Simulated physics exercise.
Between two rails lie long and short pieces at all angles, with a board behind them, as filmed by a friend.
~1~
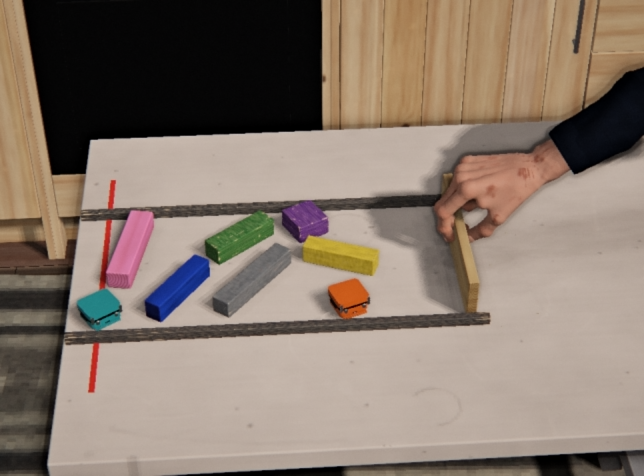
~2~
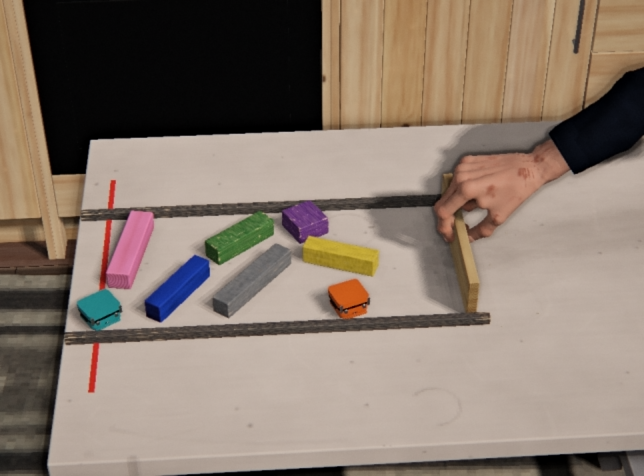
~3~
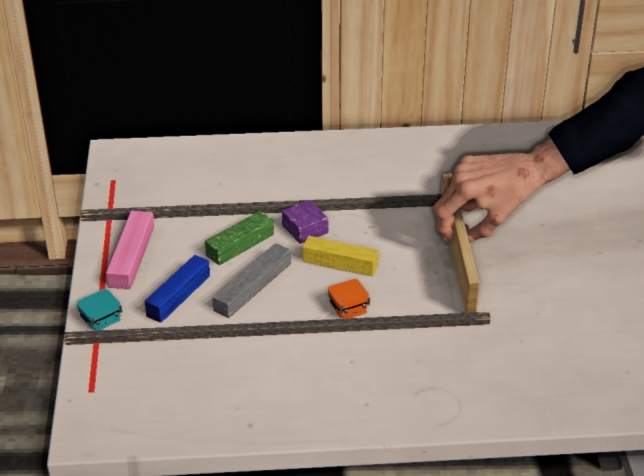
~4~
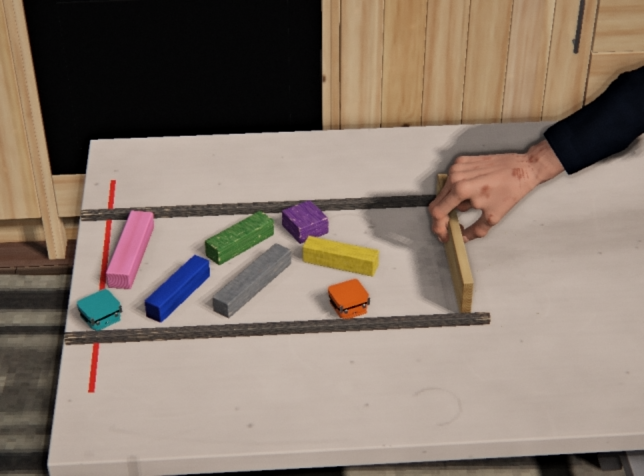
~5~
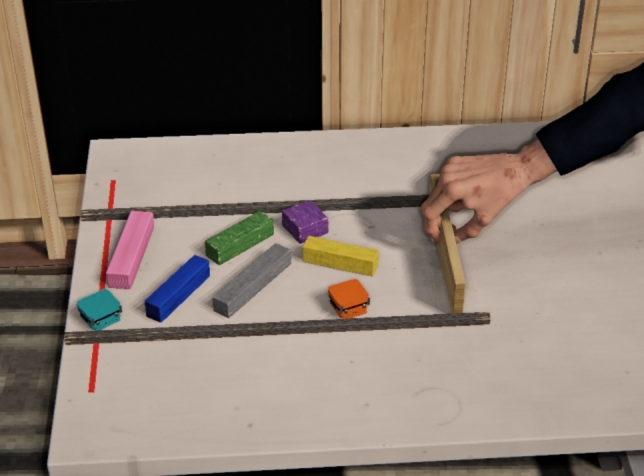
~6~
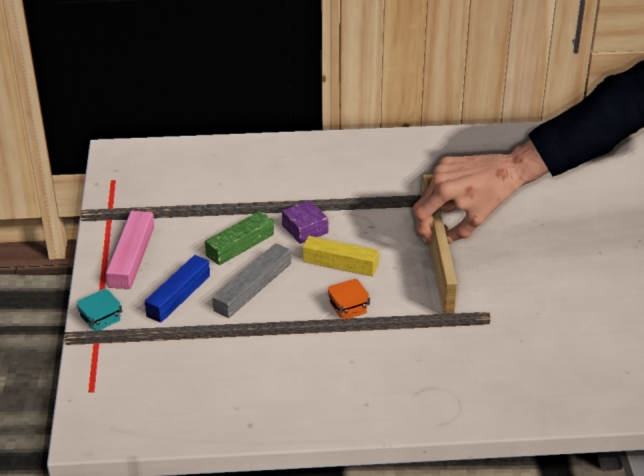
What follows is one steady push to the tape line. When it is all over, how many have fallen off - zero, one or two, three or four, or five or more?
By then five or more have fallen off.
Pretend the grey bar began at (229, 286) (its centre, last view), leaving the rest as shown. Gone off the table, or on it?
In the end it falls away.
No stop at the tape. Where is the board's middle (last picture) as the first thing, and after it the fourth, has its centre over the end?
At the first moment about (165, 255), at the next about (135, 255).
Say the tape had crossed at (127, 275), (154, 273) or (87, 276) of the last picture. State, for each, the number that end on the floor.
Taken one after another, the numbers are 4, 2 and 7.
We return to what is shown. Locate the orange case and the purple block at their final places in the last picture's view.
In the last picture they sit at about (82, 309) and about (90, 225).
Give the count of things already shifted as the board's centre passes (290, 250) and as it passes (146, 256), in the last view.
First 5, then 8.
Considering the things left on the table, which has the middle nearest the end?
Yellow bar.
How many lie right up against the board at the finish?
Total: 3.
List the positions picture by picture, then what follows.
In the first frame, turquoise case (100, 311); pink stick (131, 249); blue stick (178, 288); board (459, 242); tape (103, 276).
In the second frame, pink stick (131, 249); green bar (240, 238).
In the third frame, blue stick (178, 288); yellow bar (341, 256).
In the fourth frame, turquoise case (100, 311); board (453, 242).
In the fifth frame, pink stick (131, 249); purple block (305, 222).
In the sixth frame, turquoise case (100, 311); pink stick (131, 249); blue stick (178, 288); board (438, 243); tape (103, 276).
Soon after, none off yet; turquoise case at rest near (100, 311); pink stick at rest near (131, 249); blue stick at rest near (178, 288).
In the end, the number that fall off is five or more; gone, grey bar, green bar, blue stick, pink stick and turquoise case.
